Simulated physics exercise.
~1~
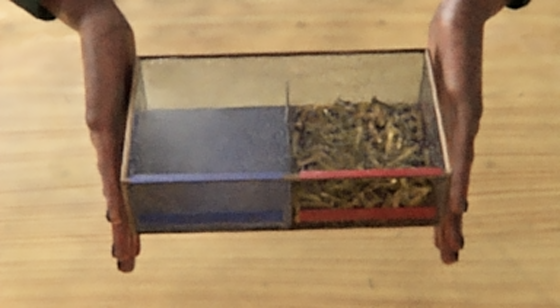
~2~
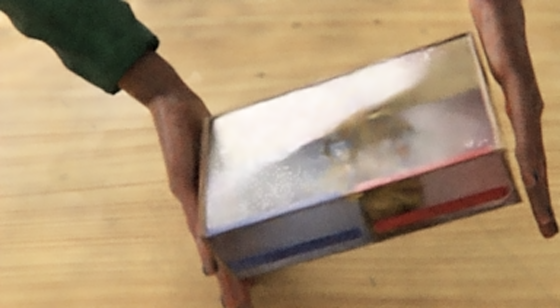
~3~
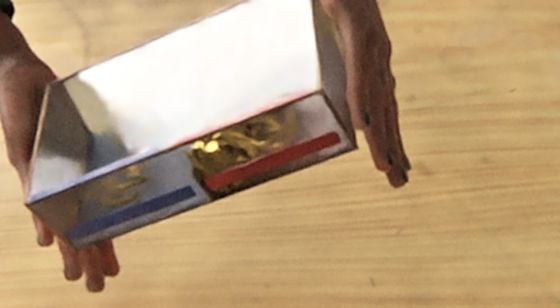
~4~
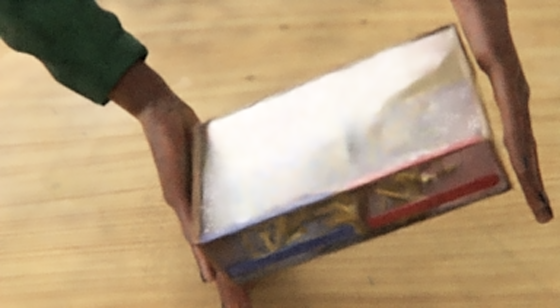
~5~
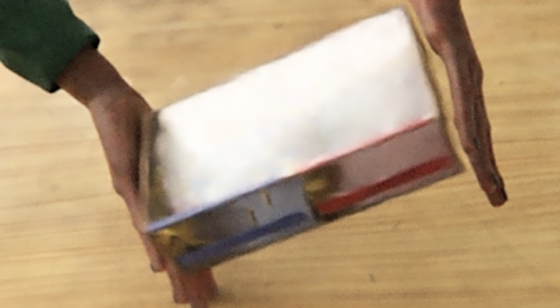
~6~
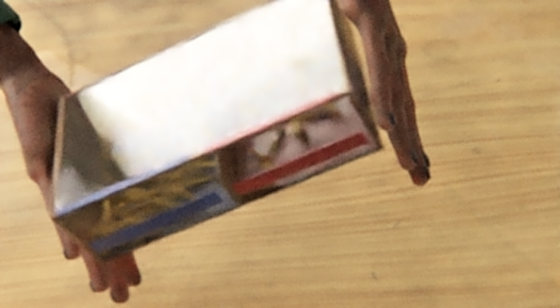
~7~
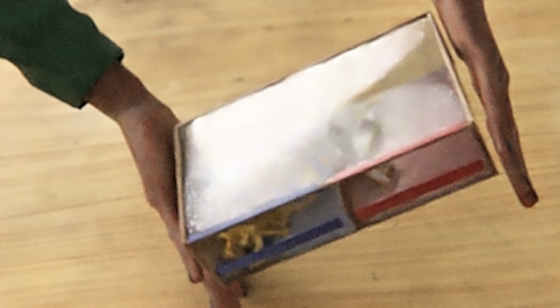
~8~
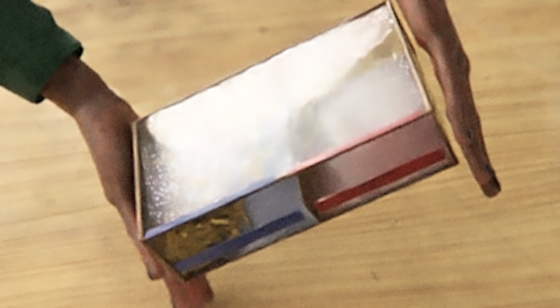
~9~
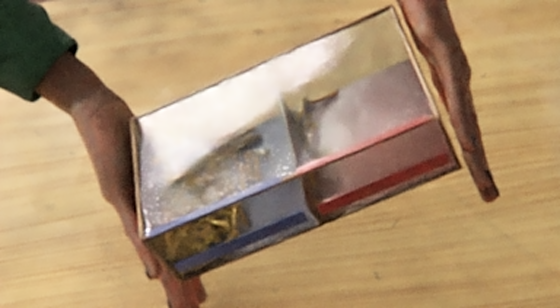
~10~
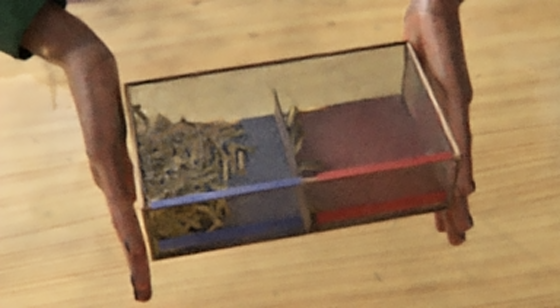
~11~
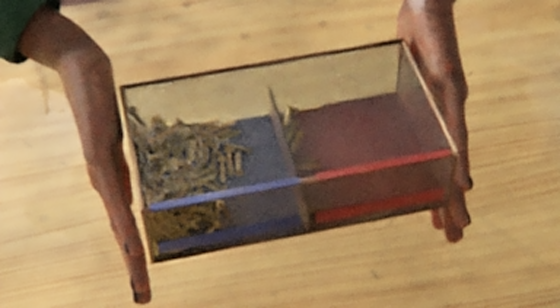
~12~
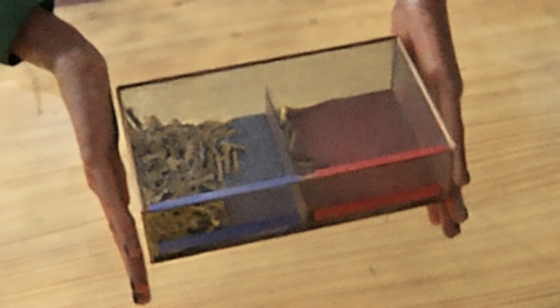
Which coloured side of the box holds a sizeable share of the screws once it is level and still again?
Only the blue side does, with most of the screws heaped towards its left end. The red side is left with just a few beside the divider.
